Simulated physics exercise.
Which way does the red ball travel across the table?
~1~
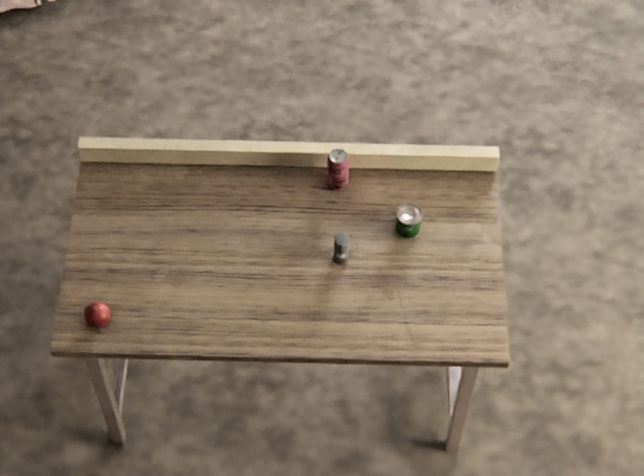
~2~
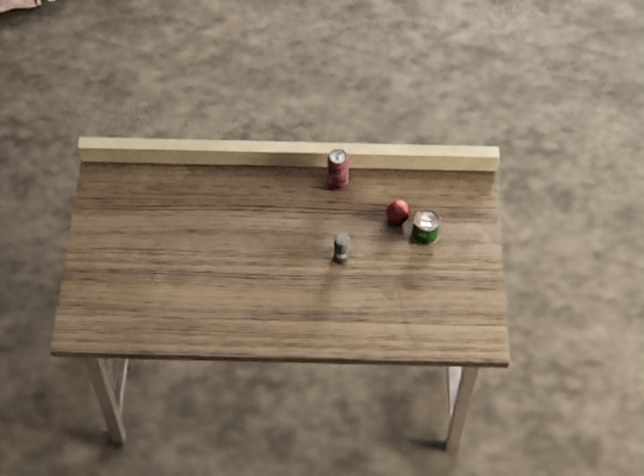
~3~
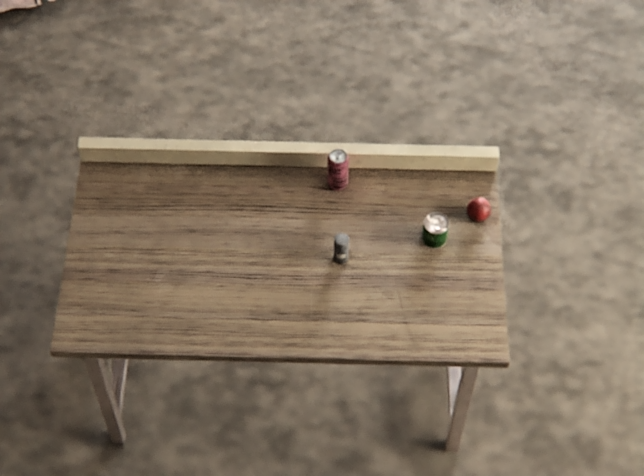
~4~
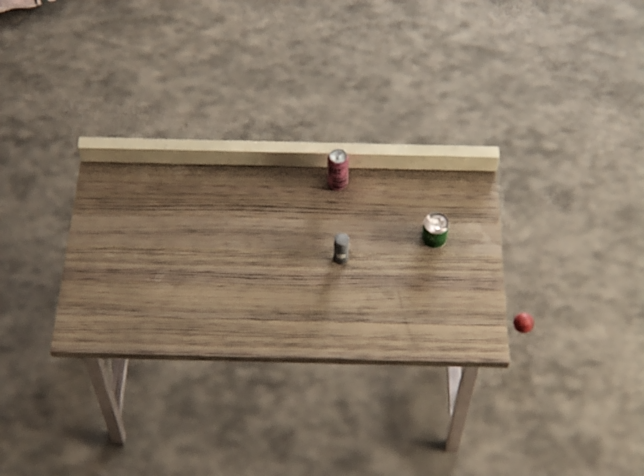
The red ball travels to the right, going past the green tin and off that side of the table.
A table holds a red ball, which rolls right, nudges a green tin and falls off.
